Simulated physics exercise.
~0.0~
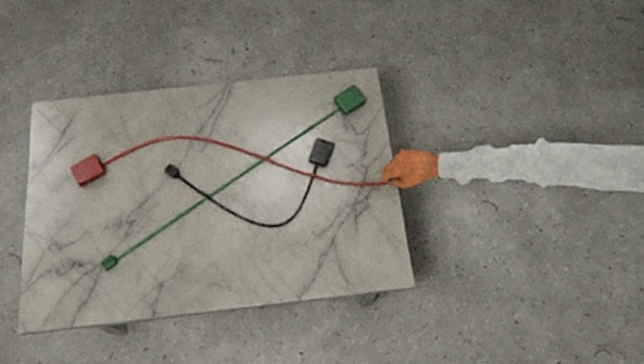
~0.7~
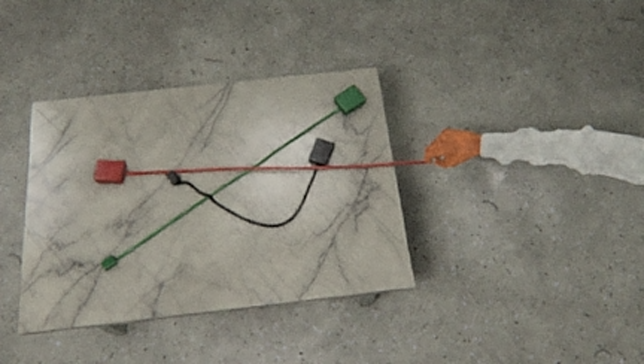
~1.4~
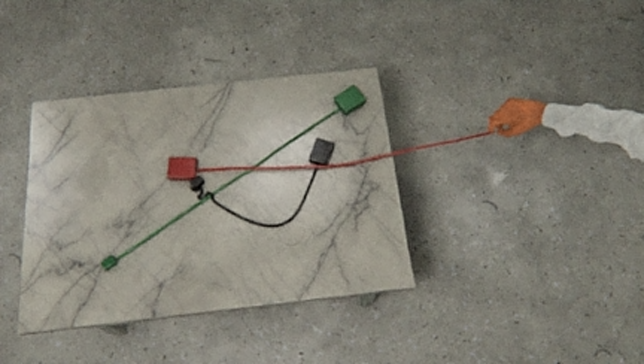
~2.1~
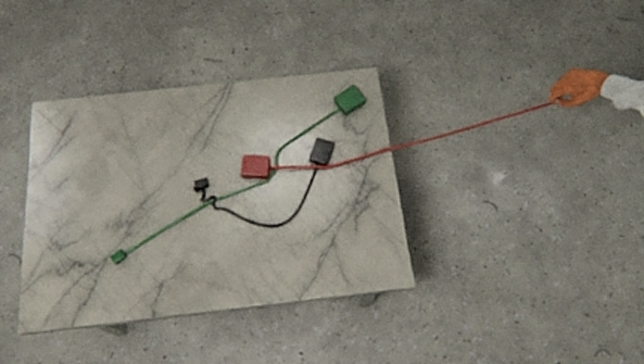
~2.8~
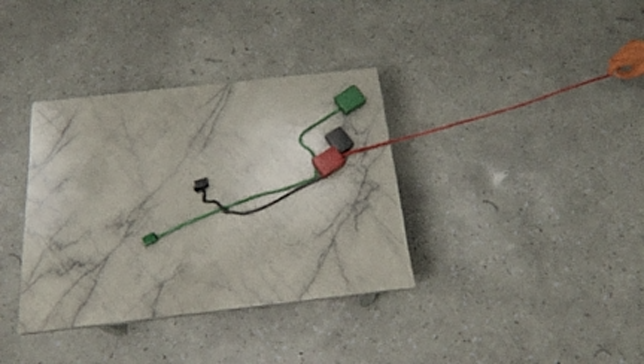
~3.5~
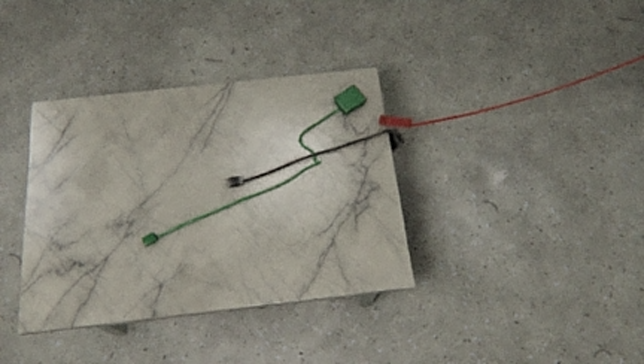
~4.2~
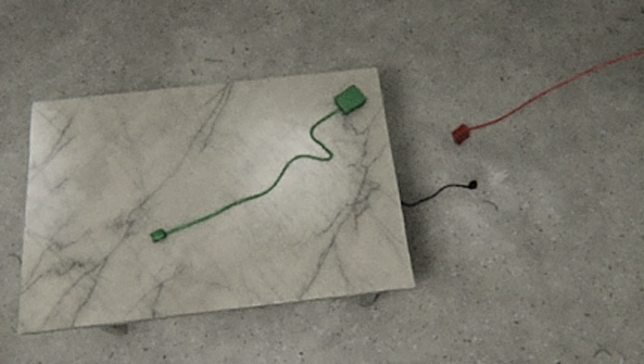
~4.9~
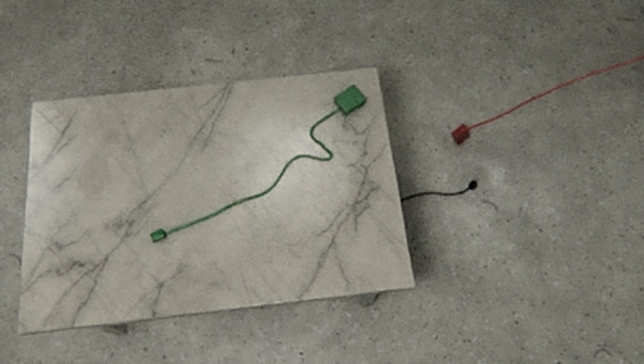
A hand in a pale sleeve pulls a red cable off the right edge of a marble-patterned table, seen from above on a speckled grey floor. Red, black and green cables cross, with the red charger at left, the black near the middle right and the green at upper right. The red charger slides right, nudging the black plug and bending the green cable, then meets the black charger. Both chargers go over the edge, dragging the black cable after them. Finally, the red charger and black plug lie beyond the table, while the green charger remains in place, its cable now curved.
